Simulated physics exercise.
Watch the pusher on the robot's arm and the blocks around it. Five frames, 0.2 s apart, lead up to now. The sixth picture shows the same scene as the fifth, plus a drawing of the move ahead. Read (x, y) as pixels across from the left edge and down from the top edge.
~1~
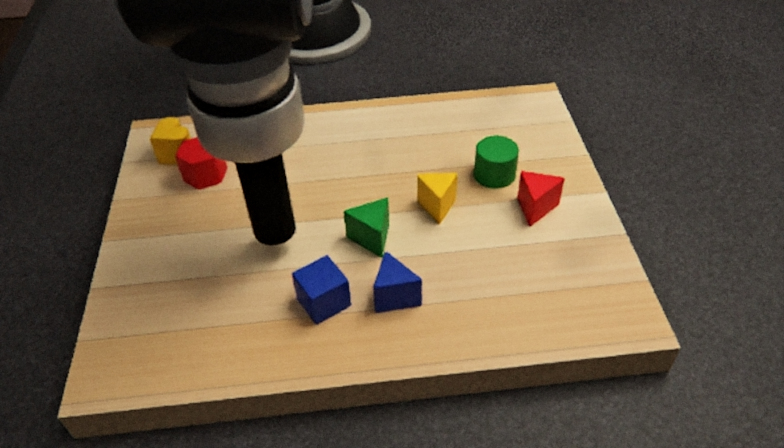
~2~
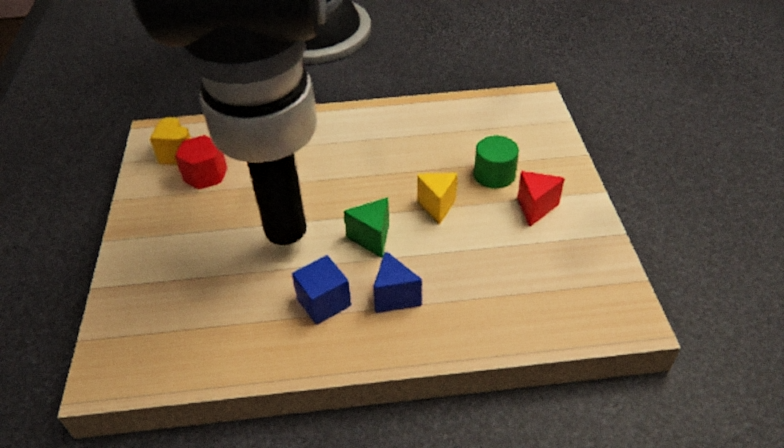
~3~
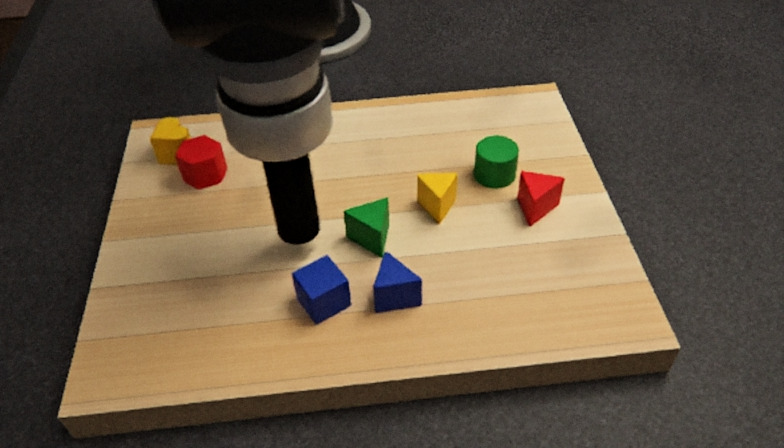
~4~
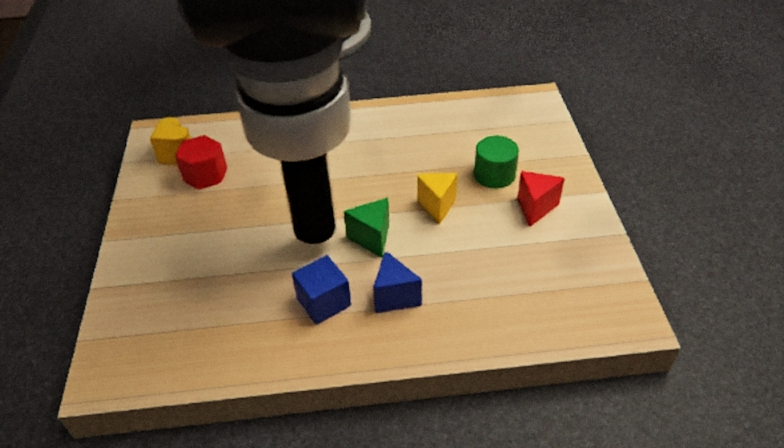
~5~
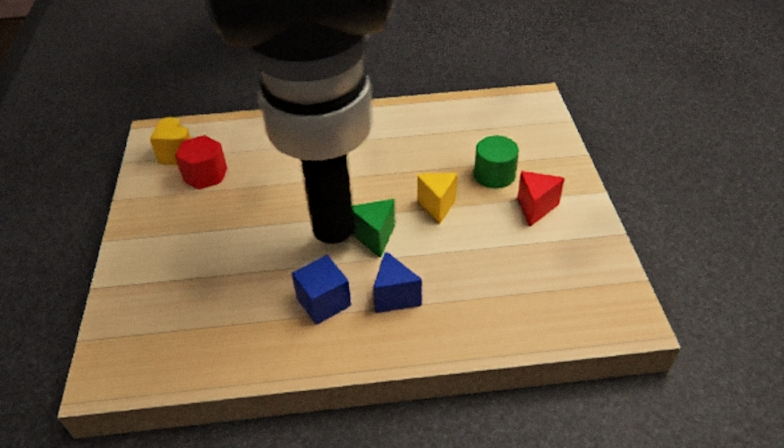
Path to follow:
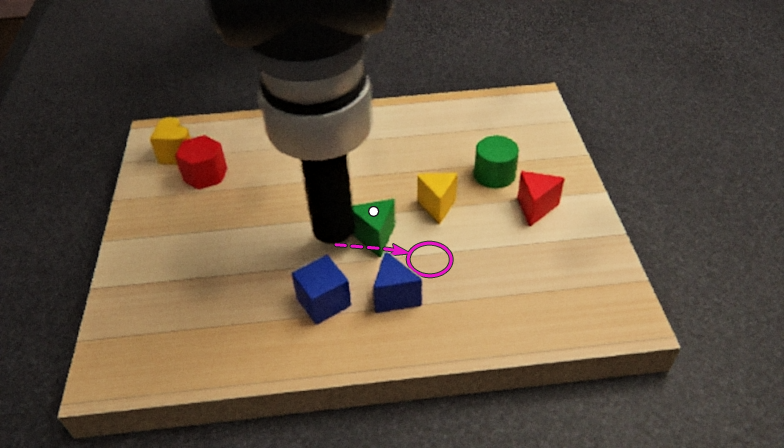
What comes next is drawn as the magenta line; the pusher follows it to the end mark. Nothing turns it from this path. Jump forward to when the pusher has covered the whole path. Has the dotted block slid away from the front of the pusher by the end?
Short answer: Yes.
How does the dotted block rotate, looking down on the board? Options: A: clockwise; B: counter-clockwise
The one that fits is B, counter-clockwise.
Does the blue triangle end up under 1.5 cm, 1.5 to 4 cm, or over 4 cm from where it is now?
It goes under 1.5 cm.
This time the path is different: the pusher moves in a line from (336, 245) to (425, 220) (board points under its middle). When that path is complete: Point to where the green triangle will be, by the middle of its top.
Just about (462, 198).
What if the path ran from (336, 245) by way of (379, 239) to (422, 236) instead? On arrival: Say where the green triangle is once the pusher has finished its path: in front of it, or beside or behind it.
It is still ahead of the pusher.
Drawn move, from (336, 245) through (383, 249) to (430, 259); the dot is on the green triangle.
The first path, step by step. Halfway along, pusher at (382, 233); green triangle at (411, 206).
At the end, pusher at (430, 243); green triangle at (429, 204), turned 25° anticlockwise; blue triangle still; yellow triangle at (443, 177).
